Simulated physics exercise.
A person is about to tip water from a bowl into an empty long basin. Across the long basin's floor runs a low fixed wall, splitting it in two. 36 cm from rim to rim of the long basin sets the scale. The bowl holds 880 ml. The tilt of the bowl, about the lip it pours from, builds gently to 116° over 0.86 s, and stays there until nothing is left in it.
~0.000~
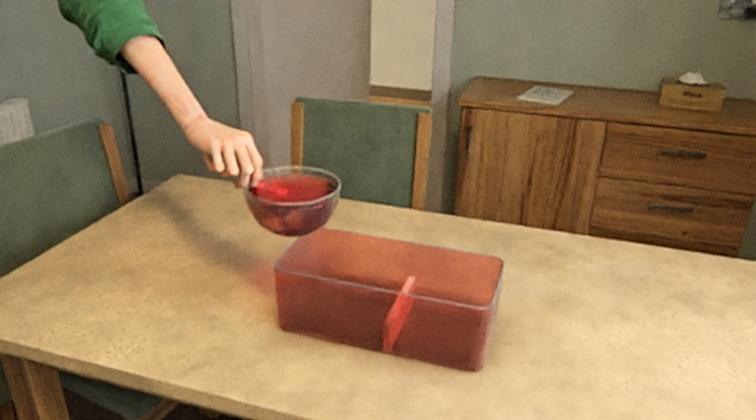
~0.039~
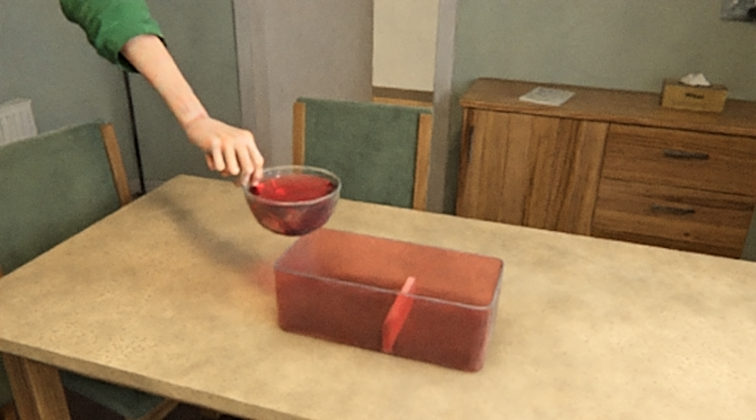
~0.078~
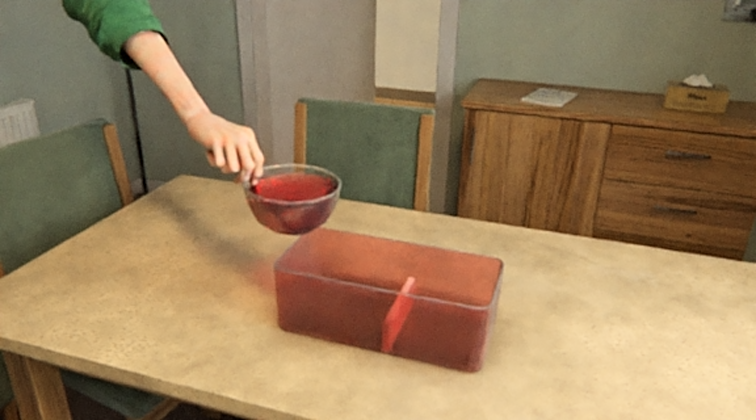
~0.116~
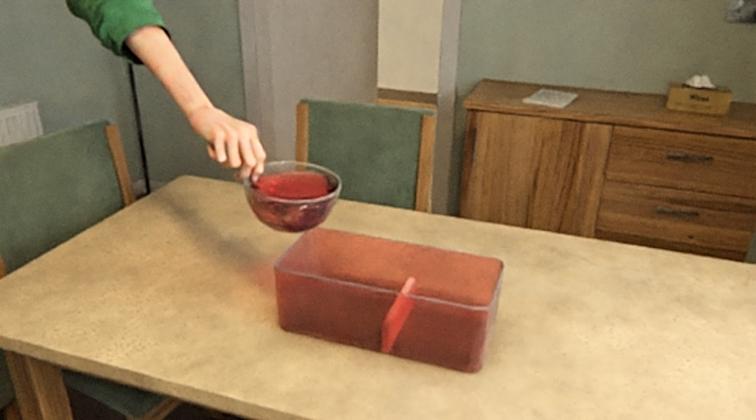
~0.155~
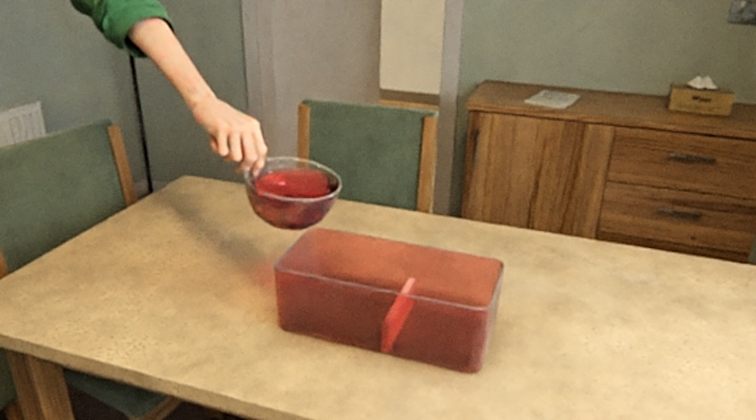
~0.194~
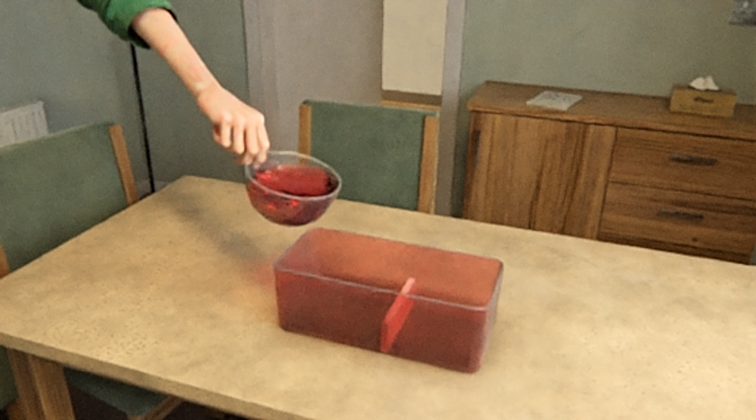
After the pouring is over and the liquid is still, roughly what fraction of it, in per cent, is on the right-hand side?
Roughly 62 out of 100 parts.
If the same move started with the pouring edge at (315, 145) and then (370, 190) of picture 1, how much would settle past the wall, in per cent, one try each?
Respectively 45 and 85 %.
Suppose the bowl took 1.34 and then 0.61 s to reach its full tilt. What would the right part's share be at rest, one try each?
Try 1: Approx. 50 %; try 2: Approx. 60 %.
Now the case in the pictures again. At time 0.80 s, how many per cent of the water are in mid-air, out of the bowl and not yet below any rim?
Near 8 percent.
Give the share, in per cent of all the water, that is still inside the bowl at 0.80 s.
I reckon near 0 per cent still sits there.
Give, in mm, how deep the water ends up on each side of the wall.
The left ends up at roughly 10 mm, with the right at roughly 24 mm.
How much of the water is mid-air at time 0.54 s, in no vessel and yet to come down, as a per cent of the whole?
Roughly 46 percent.
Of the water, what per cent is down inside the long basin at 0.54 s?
I reckon close to 12 percent of it.
By 0.54 s the tilt is 81° and 42 per cent is still to pour, 11 is left of the wall and 0 right of it.
By 0.80 s the tilt is 115° and 0 per cent is still to pour, 25 is left of the wall and 67 right of it.
By 1.07 s the tilt is 116° and 0 per cent is still to pour, 36 is left of the wall and 62 right of it.
By 1.36 s the tilt is 116° and 0 per cent is still to pour, 37 is left of the wall and 62 right of it.
At rest 37 per cent lies left of the wall, 62 right of it and 2 outside.
